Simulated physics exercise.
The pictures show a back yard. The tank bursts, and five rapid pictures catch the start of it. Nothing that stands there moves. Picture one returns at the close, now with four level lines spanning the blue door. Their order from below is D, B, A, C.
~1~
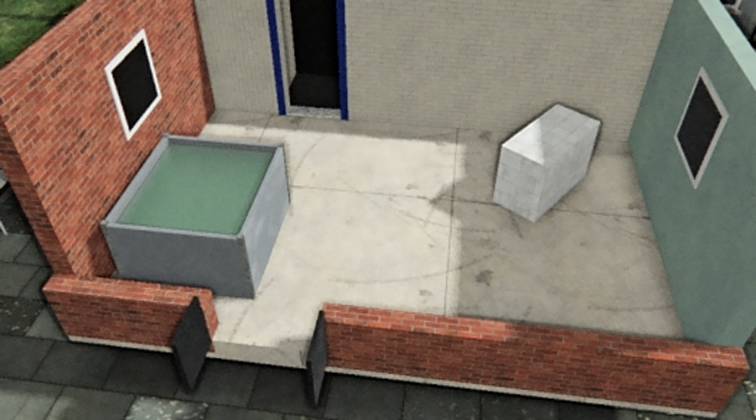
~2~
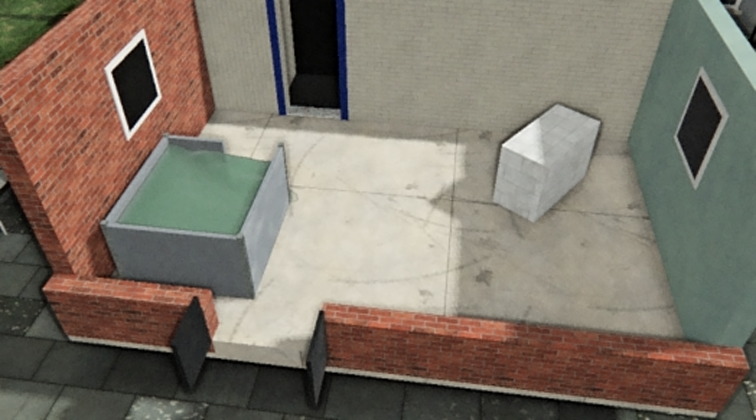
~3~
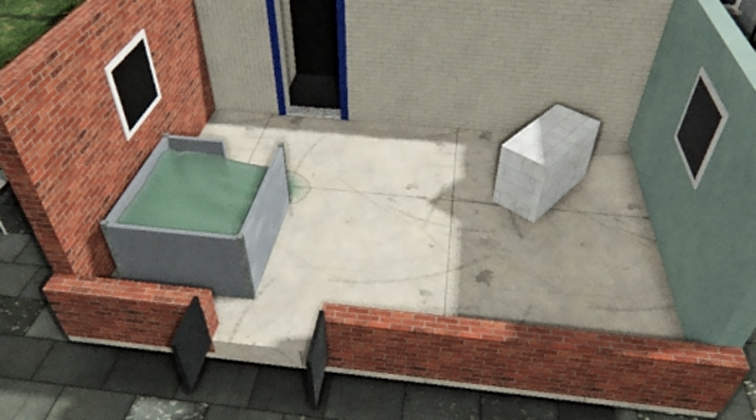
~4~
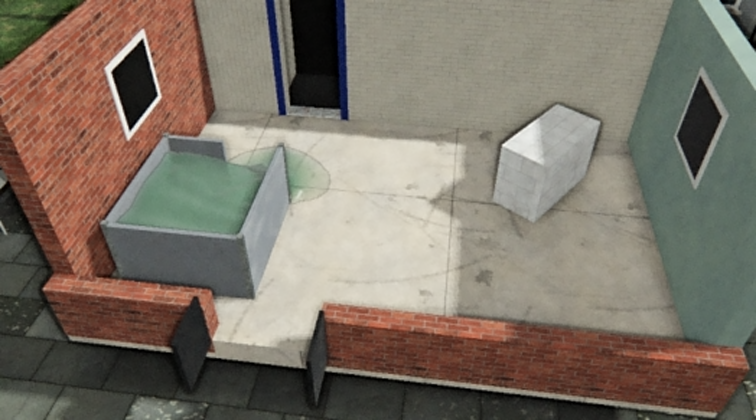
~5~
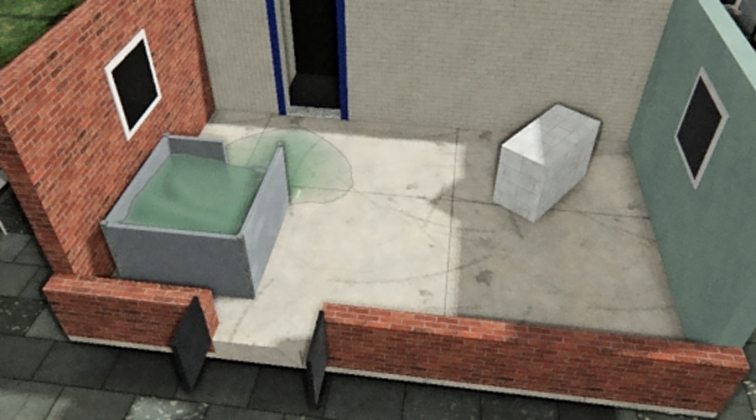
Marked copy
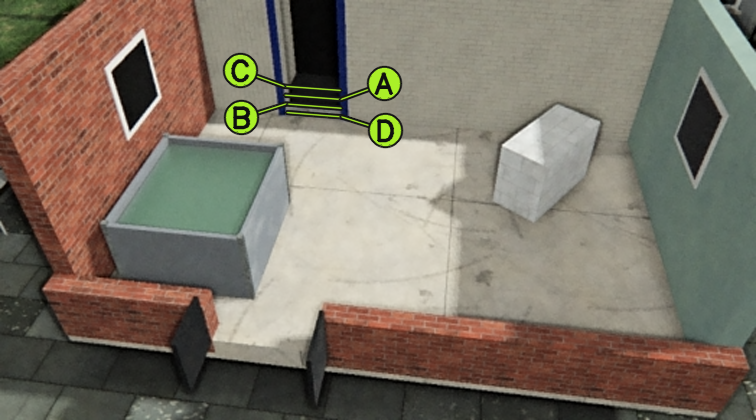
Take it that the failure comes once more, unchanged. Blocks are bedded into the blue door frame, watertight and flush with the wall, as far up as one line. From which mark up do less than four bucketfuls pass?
The answer is height A.
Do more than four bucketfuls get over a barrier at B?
Yes.
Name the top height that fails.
The answer is B.
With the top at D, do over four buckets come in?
Yes.
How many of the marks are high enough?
Two of the four.
On the marked copy, A at (312, 97); B at (313, 106); C at (312, 88); D at (314, 114); from the bottom up D, B, A, C.
With A, a splash gets over, under a bucket.
With B, about 14 bucketfuls get in.
With C, nothing gets over.
With D, dozens of bucketfuls pour in.
